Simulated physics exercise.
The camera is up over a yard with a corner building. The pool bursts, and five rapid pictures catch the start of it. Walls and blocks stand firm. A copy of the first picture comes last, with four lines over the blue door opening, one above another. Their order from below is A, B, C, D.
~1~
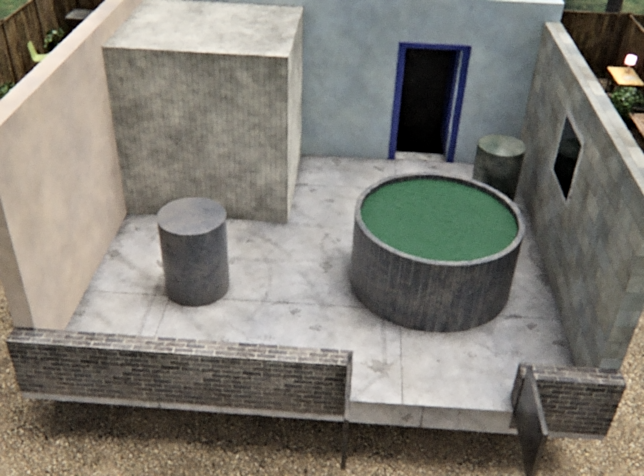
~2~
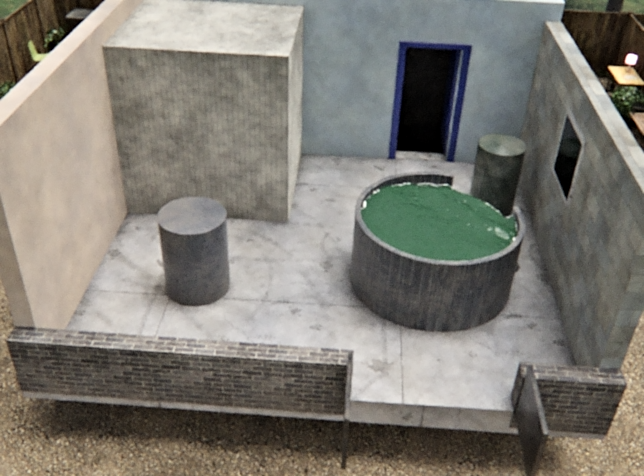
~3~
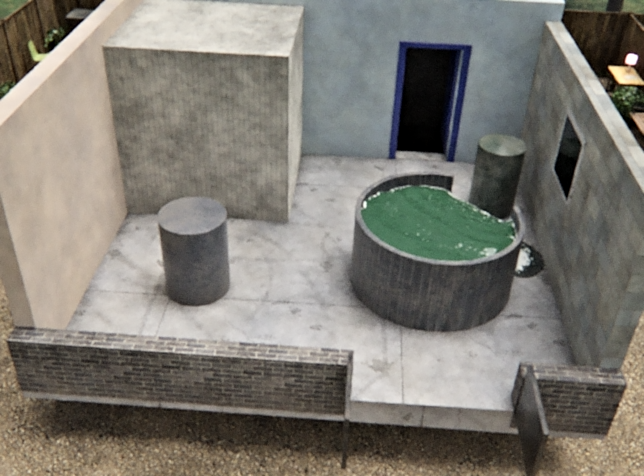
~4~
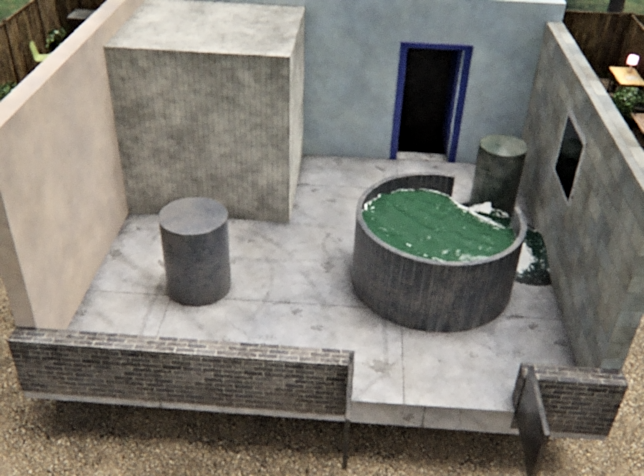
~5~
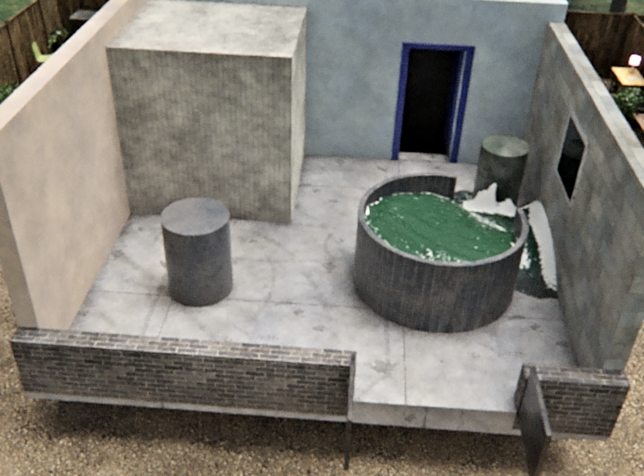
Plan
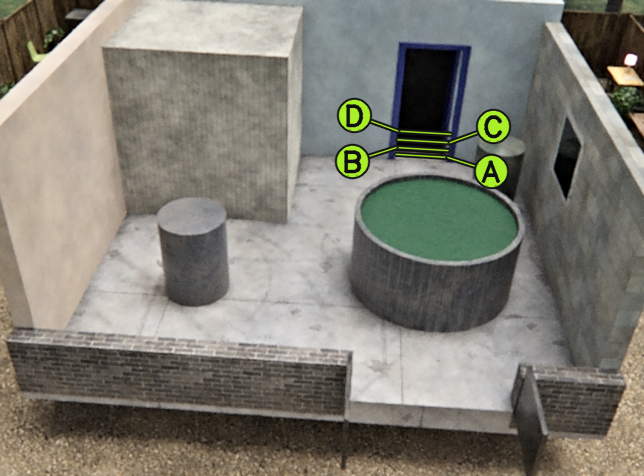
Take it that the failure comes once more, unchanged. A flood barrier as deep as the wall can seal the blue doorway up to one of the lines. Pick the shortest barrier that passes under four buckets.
Use line B.
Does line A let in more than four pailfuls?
Yes, that goes wrong.
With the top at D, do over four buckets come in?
No.
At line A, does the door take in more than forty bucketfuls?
No.
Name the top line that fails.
Line A.
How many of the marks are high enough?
Three of them.
In lime, A at (421, 155); B at (422, 149); C at (423, 141); D at (424, 132); from the bottom up A, B, C, D.
With A, some 15 bucketfuls get in.
With B, a bucket or two gets in.
With C, nothing gets over.
With D, nothing gets over.
